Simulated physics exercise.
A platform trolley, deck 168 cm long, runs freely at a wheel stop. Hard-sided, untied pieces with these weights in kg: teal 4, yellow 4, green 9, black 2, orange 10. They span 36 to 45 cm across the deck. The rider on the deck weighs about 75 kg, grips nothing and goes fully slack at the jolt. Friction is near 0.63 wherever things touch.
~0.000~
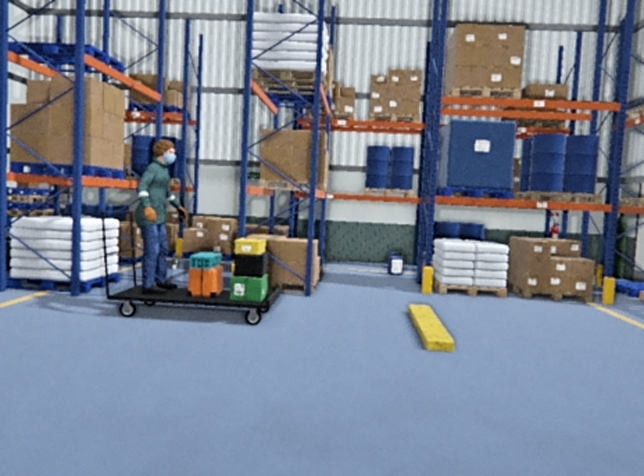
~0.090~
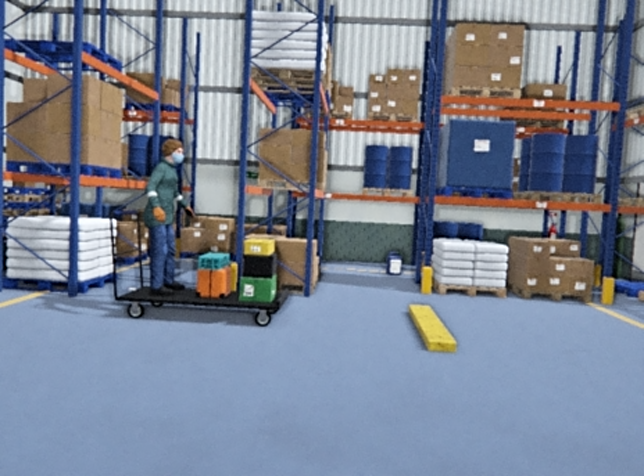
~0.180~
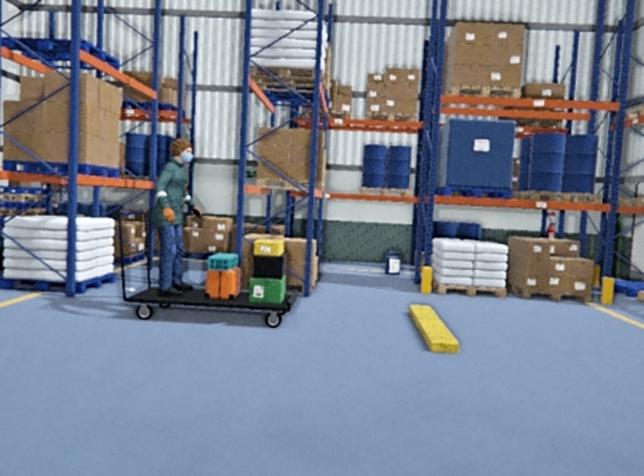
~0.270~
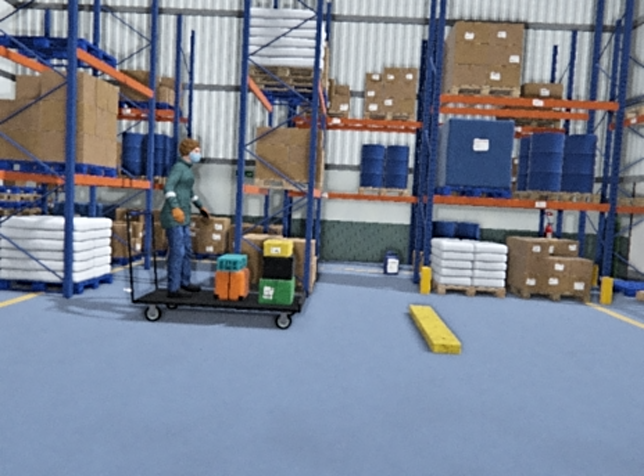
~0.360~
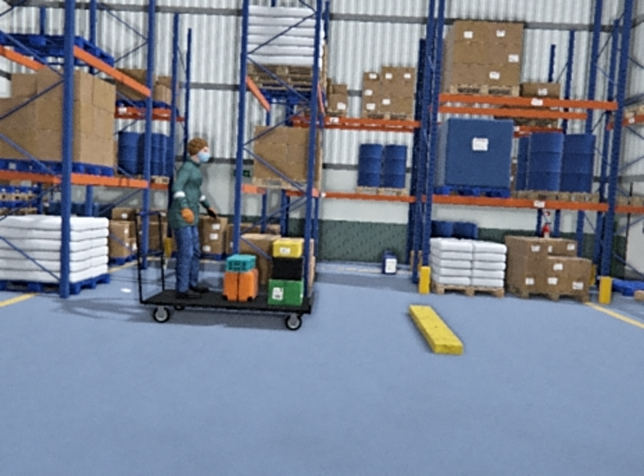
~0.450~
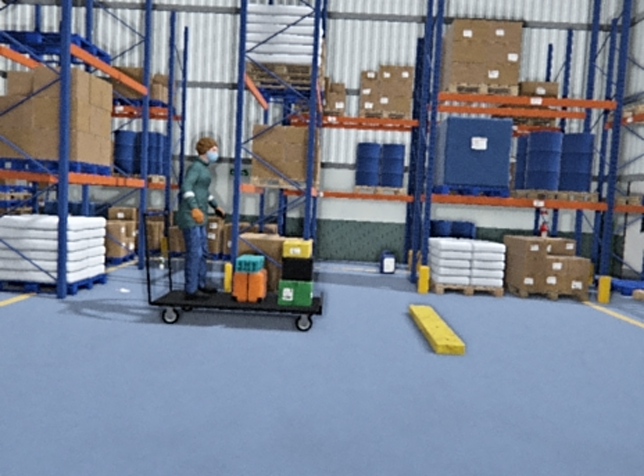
The video shows a masked worker in a green top standing on a black platform trolley with orange, teal, yellow and green containers, as it rolls steadily rightward across a blue warehouse floor past tall racks, toward a yellow block.
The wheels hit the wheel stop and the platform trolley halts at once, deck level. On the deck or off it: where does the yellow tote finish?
In the end the yellow tote remains on the deck.
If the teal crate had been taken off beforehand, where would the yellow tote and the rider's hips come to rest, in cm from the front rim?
In that case yellow 20 behind, hips 120 behind.
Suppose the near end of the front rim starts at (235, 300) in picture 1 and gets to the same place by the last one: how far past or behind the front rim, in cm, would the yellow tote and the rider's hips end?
Then yellow 90 past, hips 70 behind.
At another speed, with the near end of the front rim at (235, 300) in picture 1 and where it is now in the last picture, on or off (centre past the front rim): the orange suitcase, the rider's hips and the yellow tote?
In that case orange on, hips on, yellow off.
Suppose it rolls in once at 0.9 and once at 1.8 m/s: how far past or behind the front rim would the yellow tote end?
First 20 cm behind, then 70 cm past.
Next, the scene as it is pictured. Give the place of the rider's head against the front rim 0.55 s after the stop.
About 50 cm behind the rim.
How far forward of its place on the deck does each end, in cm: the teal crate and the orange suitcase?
Forward: Teal 25, orange 25.
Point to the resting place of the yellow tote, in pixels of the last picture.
Around (414, 255).
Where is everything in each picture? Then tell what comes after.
In the first frame, yellow tote (250, 246), teal crate (206, 261), rim corner (268, 306); 165 cm short of the stop.
In the second frame, yellow tote (260, 247), teal crate (214, 261), rim corner (278, 307); 155 cm short of the stop.
In the third frame, yellow tote (269, 247), teal crate (224, 262), rim corner (289, 308); 145 cm short of the stop.
In the fourth frame, yellow tote (279, 248), teal crate (232, 263), rim corner (299, 310); 134 cm short of the stop.
In the fifth frame, yellow tote (288, 249), teal crate (241, 263), rim corner (310, 311); 124 cm short of the stop.
In the sixth frame, yellow tote (297, 249), teal crate (250, 264), rim corner (321, 311); 114 cm short of the stop. Speed about 1.1 m/s.
The wheels strike at 1.45 s.
After 1.70 s the yellow tote is 17 cm behind the rim, tilted 5°, near (417, 254) in the last picture's view.
After 2.00 s the yellow tote is 21 cm behind the rim, tilted 0°, near (414, 255) in the last picture's view.
After 2.45 s the yellow tote is 20 cm behind the rim, tilted 0°, near (414, 255) in the last picture's view.
Final state at 3.7 s, nothing is past the rim; behind it, teal crate, yellow tote, green parcel, black suitcase, orange suitcase and the rider's hips.
